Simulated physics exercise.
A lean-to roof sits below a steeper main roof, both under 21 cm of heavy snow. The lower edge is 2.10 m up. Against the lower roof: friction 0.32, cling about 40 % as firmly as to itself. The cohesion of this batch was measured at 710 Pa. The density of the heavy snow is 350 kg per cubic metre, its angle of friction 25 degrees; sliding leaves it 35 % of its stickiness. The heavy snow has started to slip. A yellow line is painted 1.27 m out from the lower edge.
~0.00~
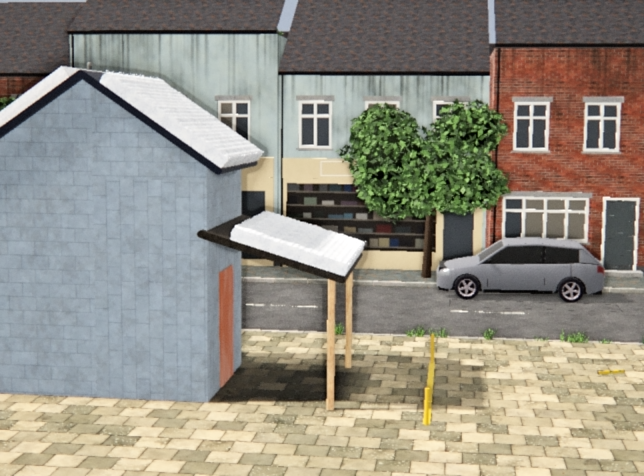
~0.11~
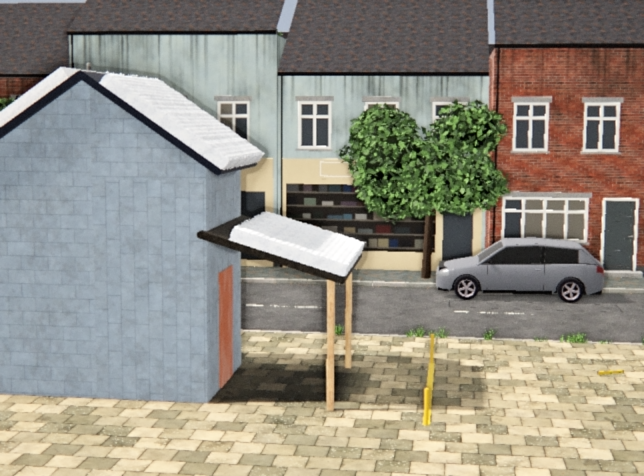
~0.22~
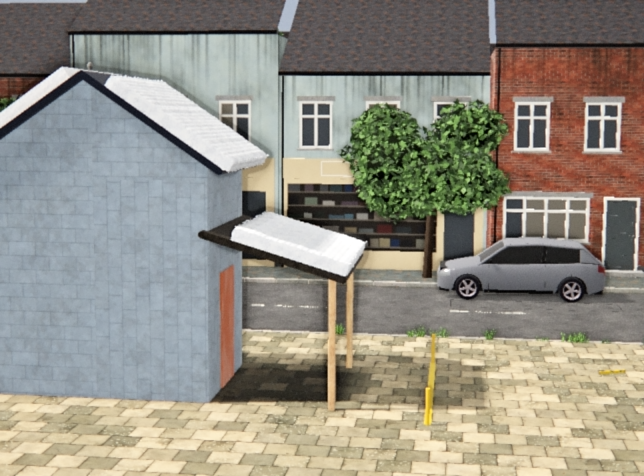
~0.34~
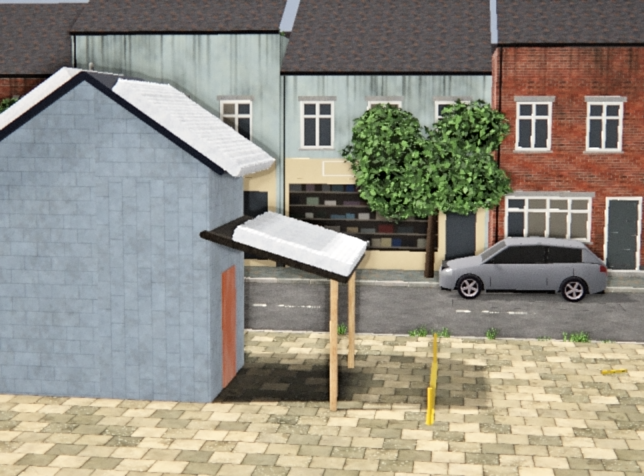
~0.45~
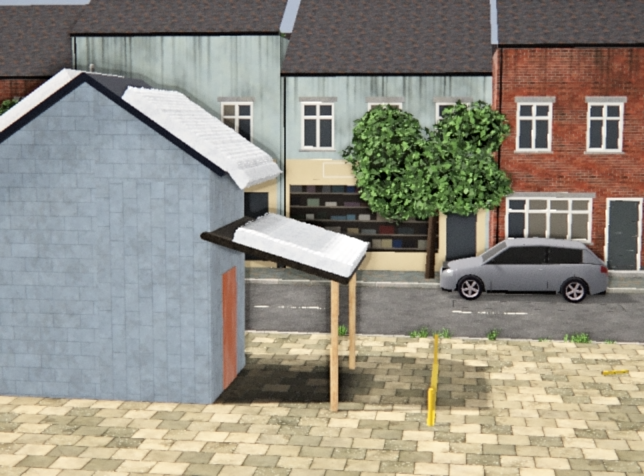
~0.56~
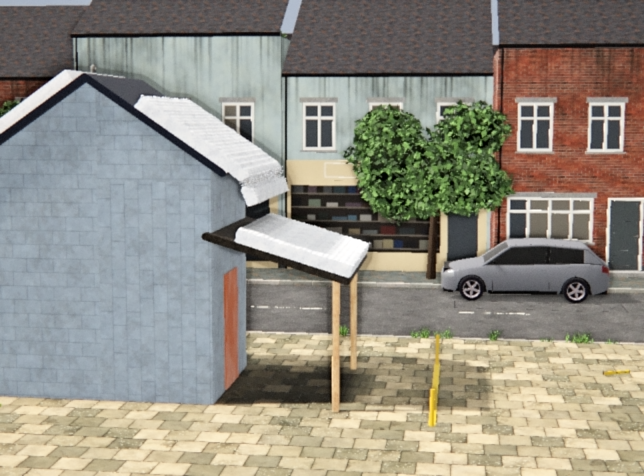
A grey-blue building stood across the street from a parked car, and the thick white snow on its steep roof slid slowly down to the right, poking out past the edge above the lower roof.
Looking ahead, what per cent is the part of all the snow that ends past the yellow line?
The part of all the snow that ends past the yellow line is near 35 %.
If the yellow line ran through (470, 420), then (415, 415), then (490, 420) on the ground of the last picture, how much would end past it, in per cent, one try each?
In that order: 18 %, 45 %, 9 %.
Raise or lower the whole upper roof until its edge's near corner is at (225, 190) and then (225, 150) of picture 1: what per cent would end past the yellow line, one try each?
In turn about 14 %, 45 %.
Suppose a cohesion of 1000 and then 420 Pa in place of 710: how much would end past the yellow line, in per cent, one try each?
In turn about 18 %, 50 %.
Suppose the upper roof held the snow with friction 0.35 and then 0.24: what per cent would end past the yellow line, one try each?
In that order: 12 %, 25 %.
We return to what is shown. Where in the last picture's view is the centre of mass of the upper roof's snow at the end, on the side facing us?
Around (422, 384).
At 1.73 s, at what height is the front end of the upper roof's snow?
About 1.4 m.
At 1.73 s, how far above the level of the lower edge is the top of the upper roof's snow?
About 0.7 m.
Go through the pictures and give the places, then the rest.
In the first picture, foremost bit of the heavy snow at (223, 154).
In the second picture, foremost bit of the heavy snow at (224, 155), its middle shifted 2.2 cm.
In the third picture, foremost bit of the heavy snow at (229, 168), its middle shifted 9.1 cm, 4 % of it past the upper edge, in one piece.
In the fourth picture, foremost bit of the heavy snow at (236, 168), its middle shifted 21 cm, 9 % of it past the upper edge, in one piece.
In the fifth picture, foremost bit of the heavy snow at (245, 176), its middle shifted 38 cm, 16 % of it past the upper edge, cracking.
In the sixth picture, foremost bit of the heavy snow at (256, 193), its middle shifted 60 cm, 26 % of it past the upper edge, cracking.
After 1.10 s, none is below the lower edge and 0 % is past the line.
After 1.73 s, 20 % is below the lower edge and 0 % is past the line.
After 2.37 s, 62 % is below the lower edge and 34 % is past the line.
After 3.00 s, 70 % is below the lower edge and 35 % is past the line.
After 3.90 s, 72 % is below the lower edge and 35 % is past the line.
